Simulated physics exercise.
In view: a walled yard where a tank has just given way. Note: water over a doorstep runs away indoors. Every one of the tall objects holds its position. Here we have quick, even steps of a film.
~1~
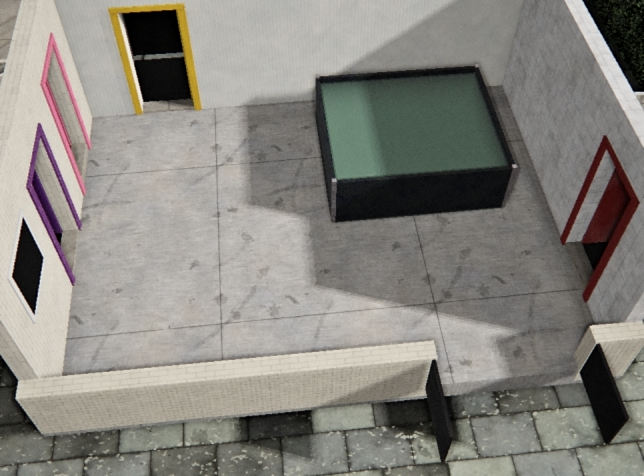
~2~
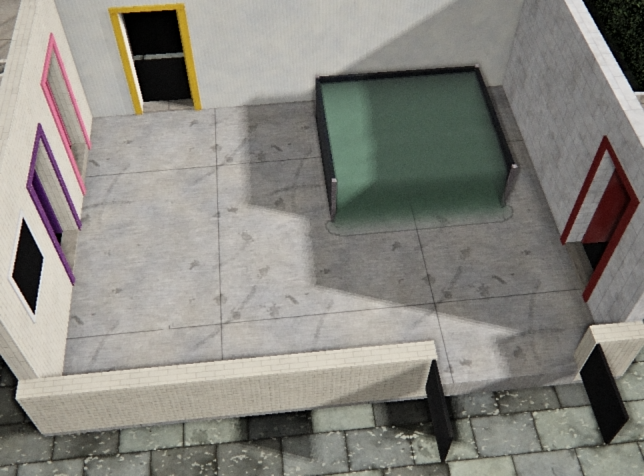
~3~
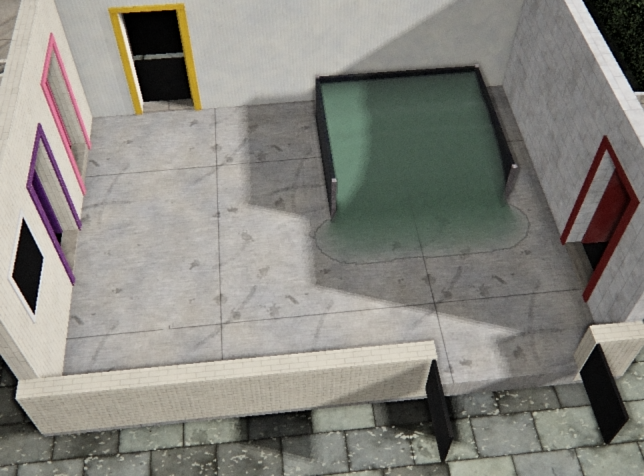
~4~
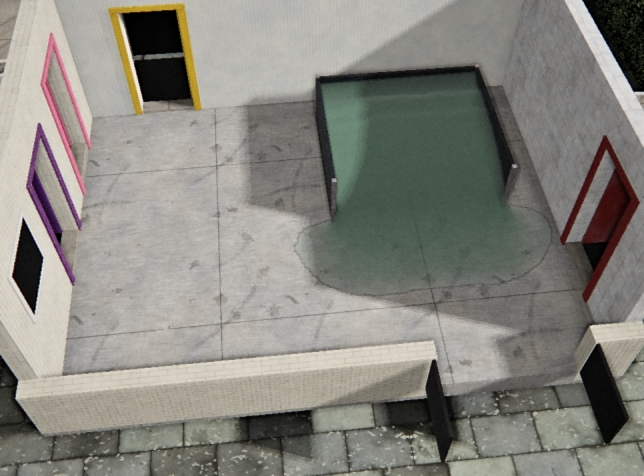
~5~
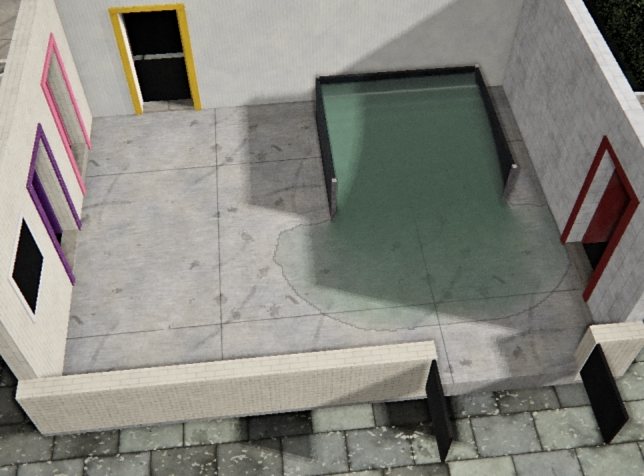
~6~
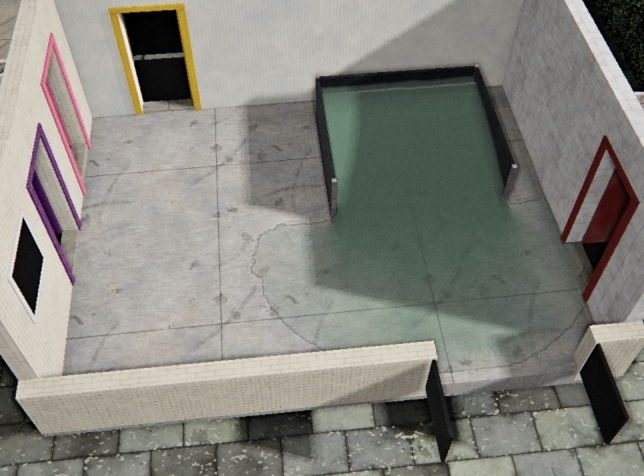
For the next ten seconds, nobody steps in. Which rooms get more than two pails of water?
In the end I expect the pink door to stay within two buckets, I expect the red door to go over the limit, I expect the yellow door to go over the limit, I expect the purple door to go over the limit.
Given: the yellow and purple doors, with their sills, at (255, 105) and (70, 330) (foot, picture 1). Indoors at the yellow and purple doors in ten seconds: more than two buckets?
Taking them in turn, the yellow one falls short and the purple one tops the two-pail mark.
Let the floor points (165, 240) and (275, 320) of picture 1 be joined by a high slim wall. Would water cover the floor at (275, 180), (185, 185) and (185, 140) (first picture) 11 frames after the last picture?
Log, spots one to three: Spared; spared; spared.
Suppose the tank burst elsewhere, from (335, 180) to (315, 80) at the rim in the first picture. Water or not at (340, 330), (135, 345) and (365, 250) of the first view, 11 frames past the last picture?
Result, in sequence: Spared by the spill, sodden, spared by the spill.
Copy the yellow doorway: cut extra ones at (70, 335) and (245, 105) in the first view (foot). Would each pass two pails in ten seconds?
As listed, these two doors: Breaks the limit, remains within bounds.
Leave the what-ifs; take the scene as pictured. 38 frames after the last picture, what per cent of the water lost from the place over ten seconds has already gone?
Result, approximate: 85 per cent.
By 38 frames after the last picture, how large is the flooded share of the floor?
About 80 per cent.
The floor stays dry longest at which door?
That would be the yellow one.
A moment on, water covers 40 % of the floor; the pink door not reached, the red door under two buckets in, the yellow door not reached, the purple door not reached.
Next, water covers 45 % of the floor; the pink door not reached, the red door over two buckets in, the yellow door not reached, the purple door not reached.
Then, water covers 55 % of the floor; the pink door not reached, the red door over two buckets in, the yellow door not reached, the purple door wet at the sill, nothing in.
Later, water covers 80 % of the floor; the pink door wet at the sill, nothing in, the red door far over two buckets in, the yellow door under two buckets in, the purple door over two buckets in.
In the end, water covers 100 % of the floor; the pink door wet at the sill, nothing in, the red door far over two buckets in, the yellow door over two buckets in, the purple door far over two buckets in.
